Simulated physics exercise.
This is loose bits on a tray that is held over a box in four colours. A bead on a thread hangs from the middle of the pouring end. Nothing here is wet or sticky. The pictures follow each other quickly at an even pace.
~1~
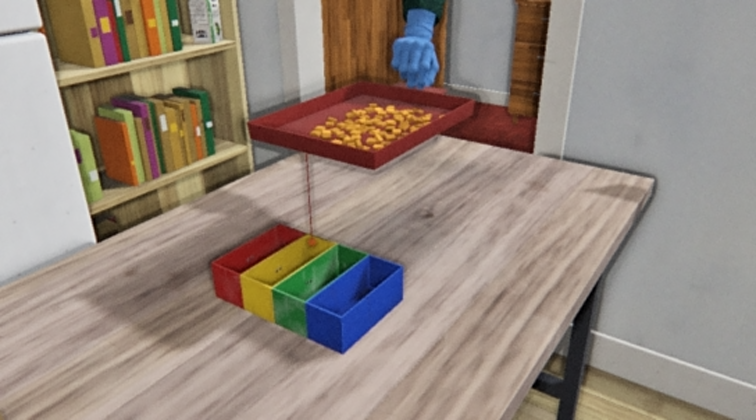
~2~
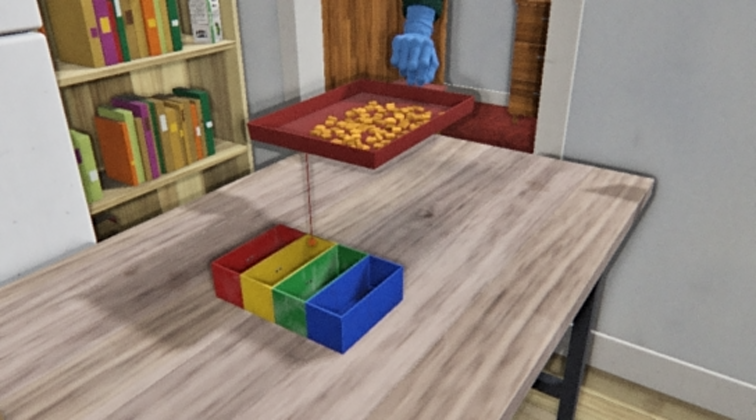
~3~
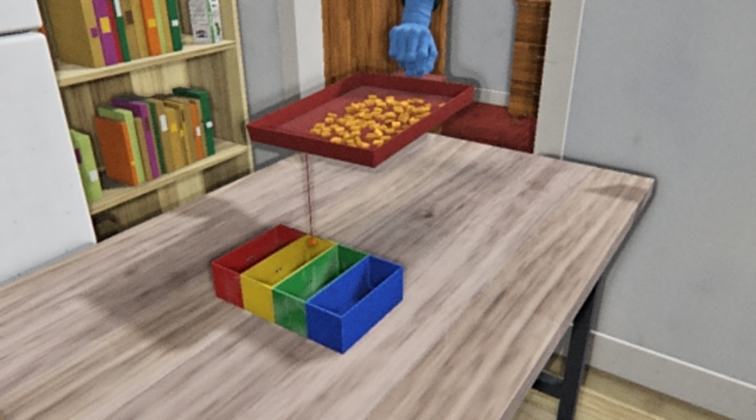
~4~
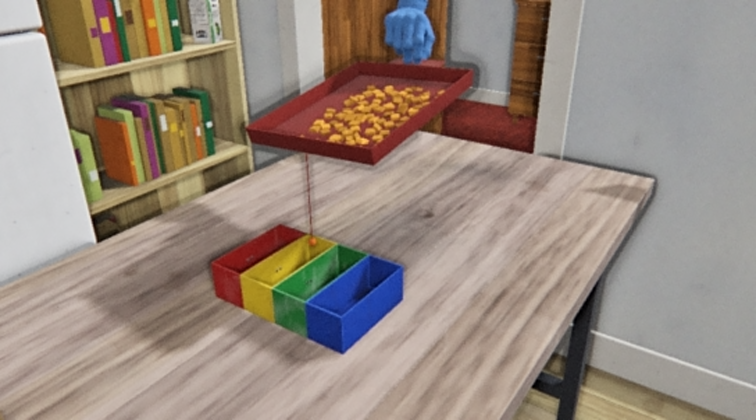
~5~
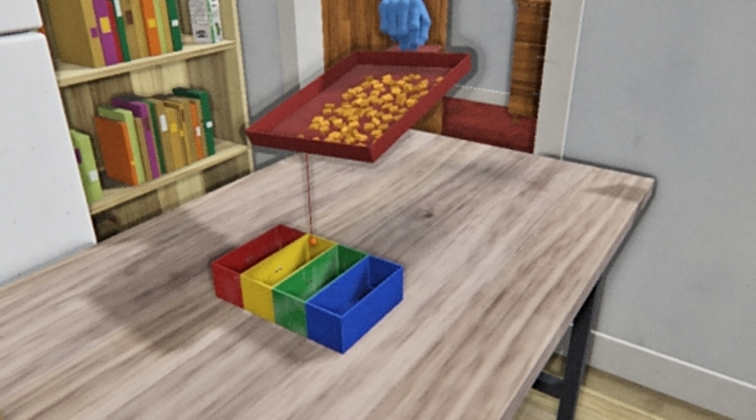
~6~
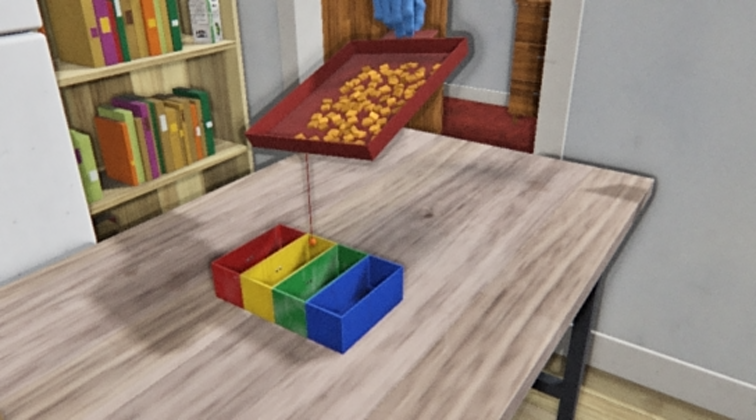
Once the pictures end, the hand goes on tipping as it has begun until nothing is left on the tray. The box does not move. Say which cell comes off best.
It favours the red compartment.
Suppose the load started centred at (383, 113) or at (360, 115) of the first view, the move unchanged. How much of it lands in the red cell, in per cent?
The first gives 60 %, the second 60 %.
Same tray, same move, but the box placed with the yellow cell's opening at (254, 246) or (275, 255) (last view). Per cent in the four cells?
Roughly 100 per cent, and 100 per cent.
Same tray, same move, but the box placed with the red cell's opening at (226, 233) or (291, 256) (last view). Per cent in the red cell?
About 0 and 20 per cent.
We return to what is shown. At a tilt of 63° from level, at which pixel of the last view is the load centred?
Roughly at (302, 122).
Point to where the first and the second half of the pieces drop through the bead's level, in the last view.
At about (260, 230), then at (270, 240).
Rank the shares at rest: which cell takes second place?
In second place: That yellow cell.
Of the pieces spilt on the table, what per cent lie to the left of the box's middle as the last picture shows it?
It comes to 100 per cent or so.
Soon, tray tipped steeply; all on the tray.
A while on, tray tipped past a quarter turn; most on the tray; a stray few in the red cell; a stray few in the yellow cell; about a quarter falling or outside the box.
Towards the end, tray tipped past a quarter turn; about half in the red cell; about a quarter in the yellow cell; a stray few in the green cell; about a quarter falling or outside the box.
Finally, tray tipped past a quarter turn; about half in the red cell; about a quarter in the yellow cell; a stray few in the green cell; none in the blue cell; about a quarter outside the box.
